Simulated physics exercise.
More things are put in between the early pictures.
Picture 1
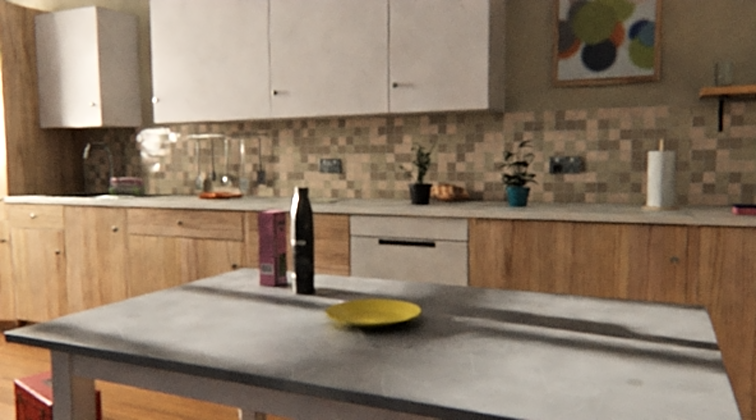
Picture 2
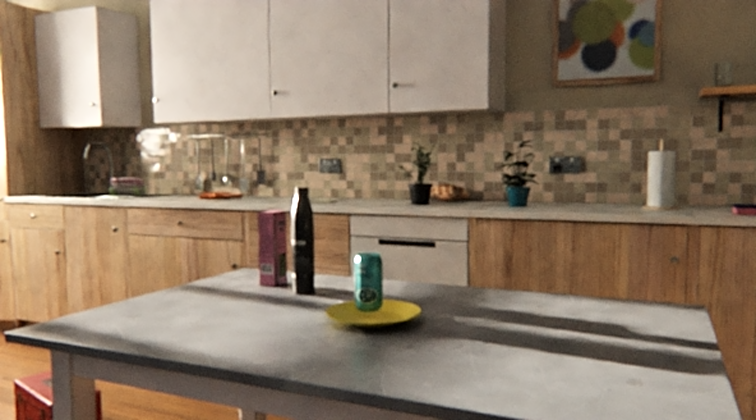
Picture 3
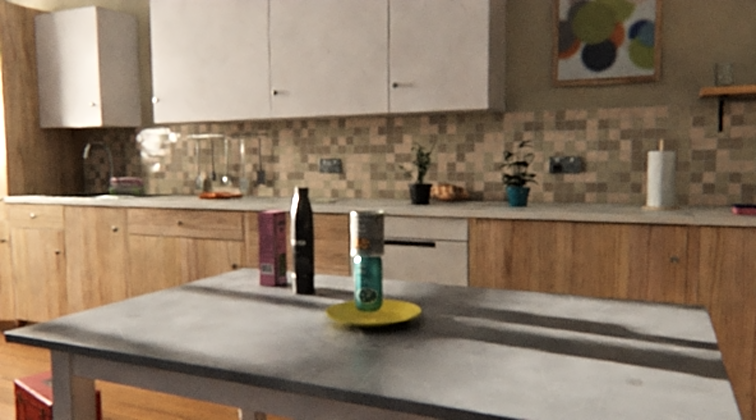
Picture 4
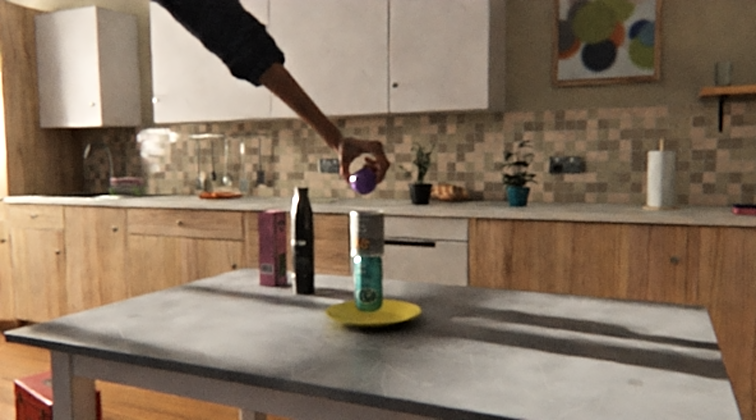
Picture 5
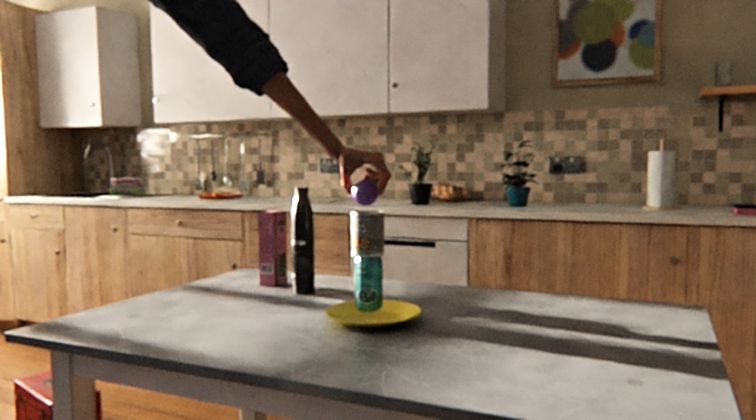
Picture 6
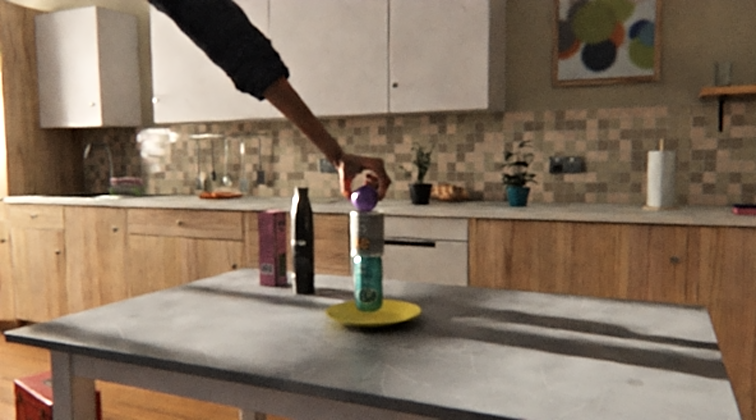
On a grey kitchen table, a hand lowers a purple onion onto stacked cans on a yellow plate.
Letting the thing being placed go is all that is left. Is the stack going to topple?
I predict no tumble.
Then, 0.50 s later than the last frame, all is still.
Then, 1.30 s later than the last frame, purple onion resting near (366, 199).
When it is over, all 6 as before. End places, in pixels of the last picture, purple onion near (366, 199). The pile holds.
